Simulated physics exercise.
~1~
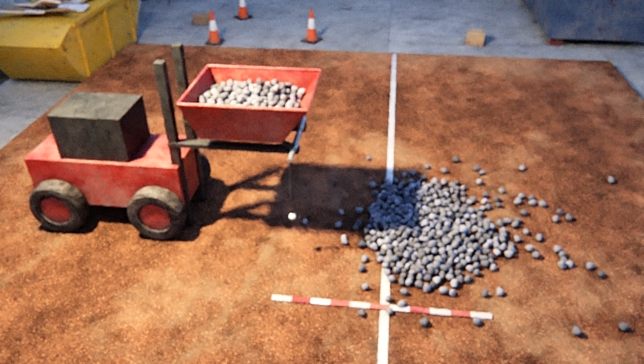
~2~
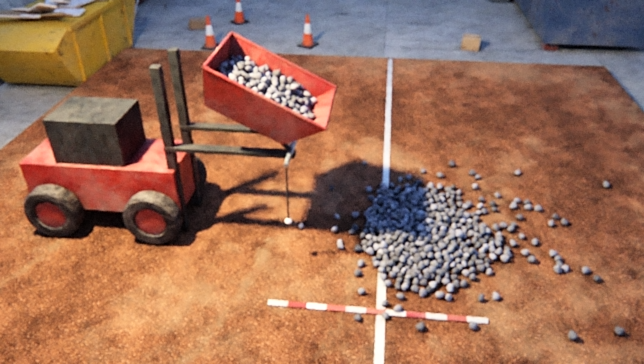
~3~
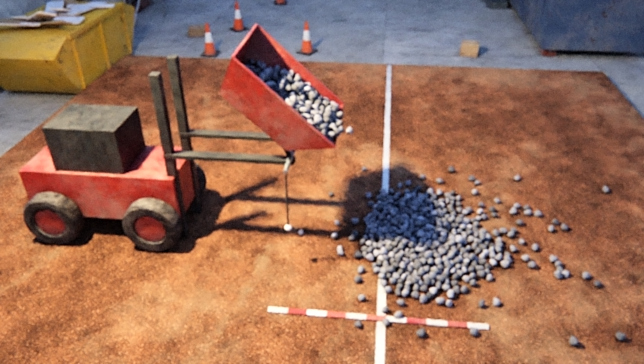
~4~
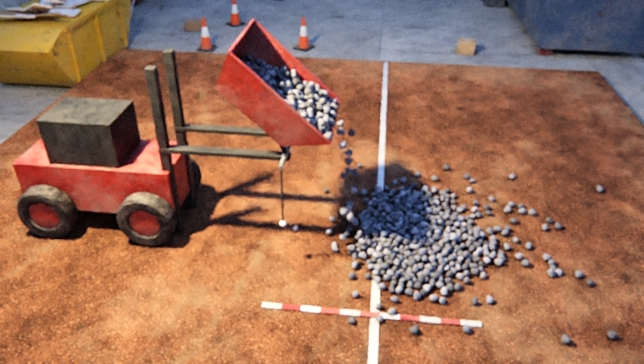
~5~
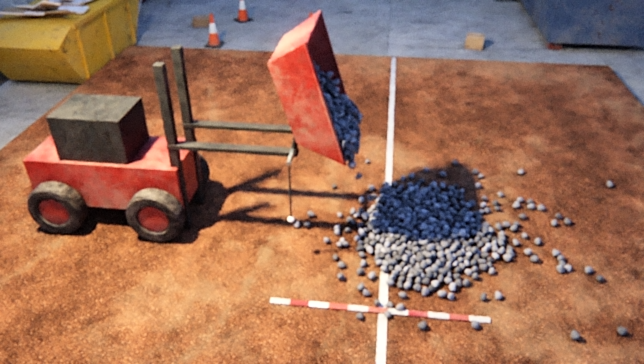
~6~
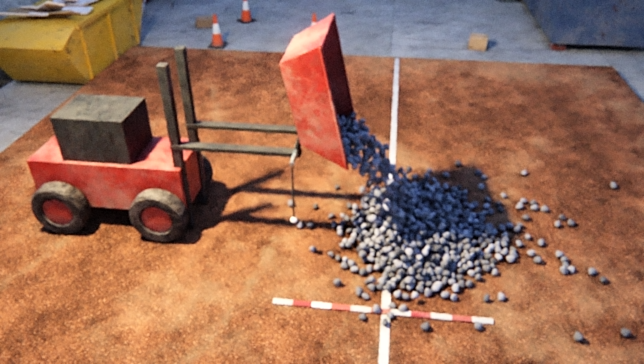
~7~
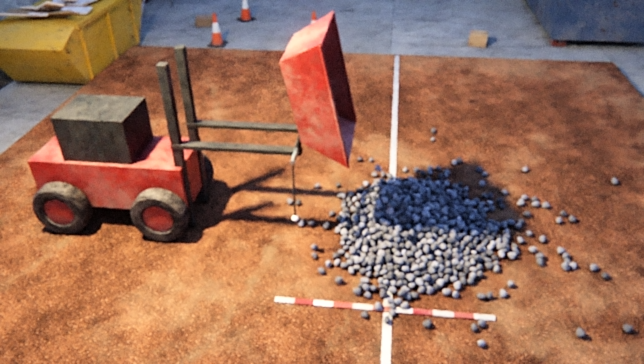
To begin with, a small red forklift-like vehicle holds a red skip full of grey stones level, beside a heap of similar stones lying mostly to the right of a white line painted on reddish-brown ground. The skip tips toward the right, and the stones slide to its lower edge. It pauses at a slant, and a few stones dribble over the lip. Then it tilts much more steeply, and the load pours onto the heap, spreading across both sides of the line. Finally the skip stays steeply tipped and empty above the enlarged pile, which covers part of the line.
